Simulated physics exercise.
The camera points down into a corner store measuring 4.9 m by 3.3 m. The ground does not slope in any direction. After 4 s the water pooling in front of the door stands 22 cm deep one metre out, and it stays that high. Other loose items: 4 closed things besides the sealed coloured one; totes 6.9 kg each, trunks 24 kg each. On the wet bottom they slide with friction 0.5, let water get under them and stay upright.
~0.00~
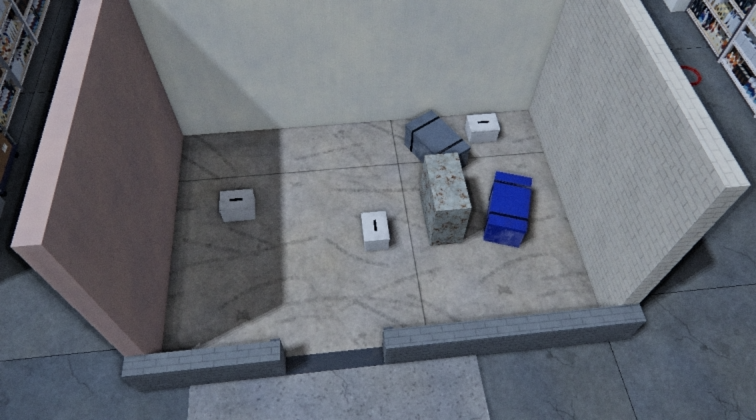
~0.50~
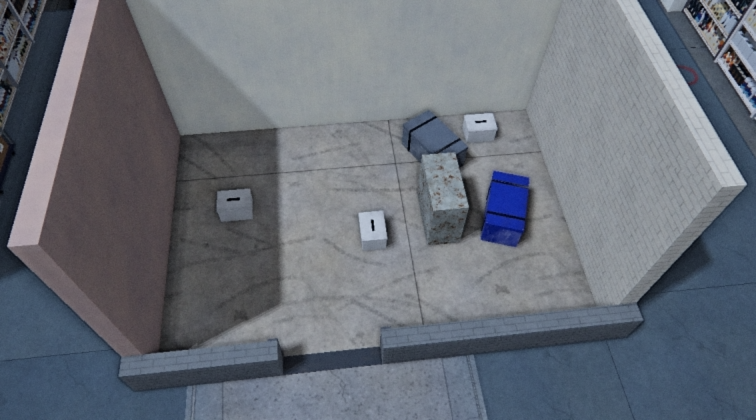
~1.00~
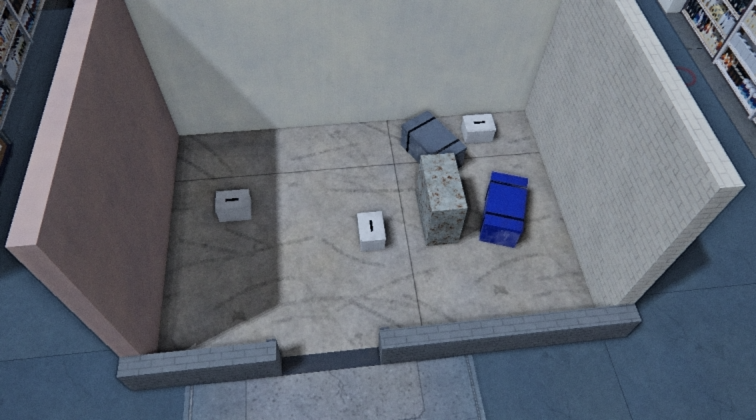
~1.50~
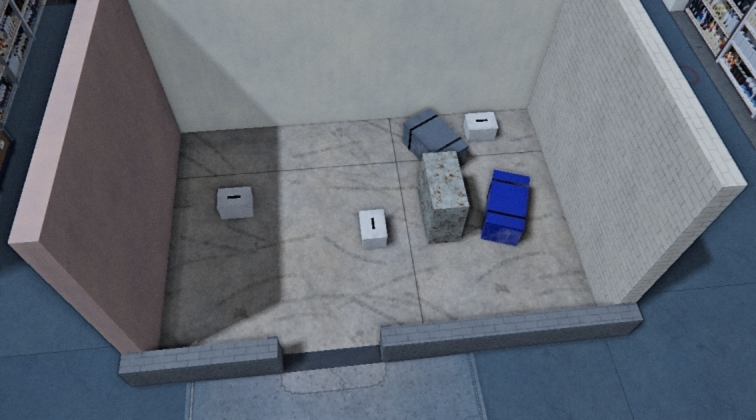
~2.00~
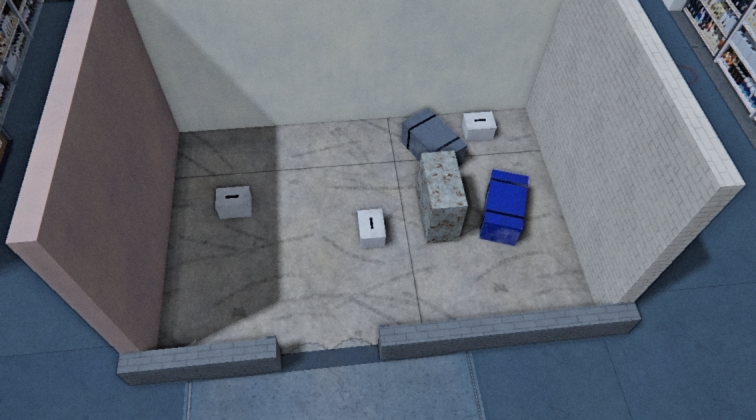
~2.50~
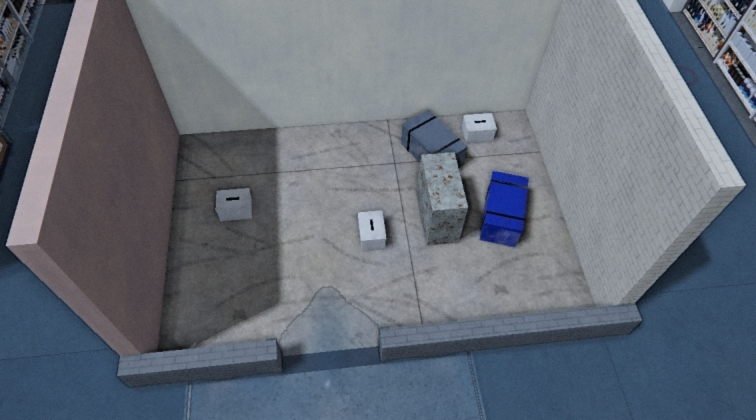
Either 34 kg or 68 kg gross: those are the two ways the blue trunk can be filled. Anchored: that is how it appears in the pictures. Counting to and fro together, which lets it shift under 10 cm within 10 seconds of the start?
Answer: 34 kg.
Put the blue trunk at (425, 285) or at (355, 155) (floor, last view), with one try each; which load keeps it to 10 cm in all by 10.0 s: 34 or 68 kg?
The first try gives success with both; the second gives success with heavier only.
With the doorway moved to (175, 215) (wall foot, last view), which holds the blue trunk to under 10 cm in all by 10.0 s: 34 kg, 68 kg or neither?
Outcome - the heavier pick is required.
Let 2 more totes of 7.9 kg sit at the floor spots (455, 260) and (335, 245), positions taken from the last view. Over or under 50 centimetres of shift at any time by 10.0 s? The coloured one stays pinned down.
Below, beyond.
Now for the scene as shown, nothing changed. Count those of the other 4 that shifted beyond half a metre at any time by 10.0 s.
Count: 4.
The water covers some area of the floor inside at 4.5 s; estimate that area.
Wet area: Approx. 7.0 m2.
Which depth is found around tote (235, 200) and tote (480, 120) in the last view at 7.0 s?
Depth approx. 9 cm / 2 cm.
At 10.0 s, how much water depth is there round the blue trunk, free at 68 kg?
Close to 4 cm deep.
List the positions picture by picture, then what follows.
The blue trunk at (511, 200), on the bottom; water covers 0.0 m2; 0 of 5 have shifted, in the first frame.
The blue trunk at (508, 200) rests on the ground; water covers 0.0 m2; 0 of 5 have shifted, in the second frame.
The blue trunk at (507, 200) rests on the ground; 0.0 m2 under water; 0 of 5 have shifted, in the third frame.
The blue trunk at (509, 199) rests on the ground; water covers 0.0 m2; 0 of 5 have shifted, in the fourth frame.
The blue trunk at (507, 198) rests on the ground; 0.0 m2 under water; 0 of 5 have shifted, in the fifth frame.
The blue trunk at (507, 200), on the bottom; water covers 0.5 m2; 0 of 5 have shifted, in the sixth frame.
After 3.5 s the blue trunk would be 0 cm from its start with 34 kg and 0 cm from its start with 68 kg; 0 cm of water round it then.
After 4.5 s the blue trunk would be 0 cm from its start with 34 kg and 0 cm from its start with 68 kg; 0 cm of water round it then.
After 7.0 s the blue trunk would be 0 cm from its start with 34 kg and 0 cm from its start with 68 kg; 1 cm of water round it then.
After 10.0 s the blue trunk would be 0 cm from its start with 34 kg and 0 cm from its start with 68 kg; 4 cm of water round it then.
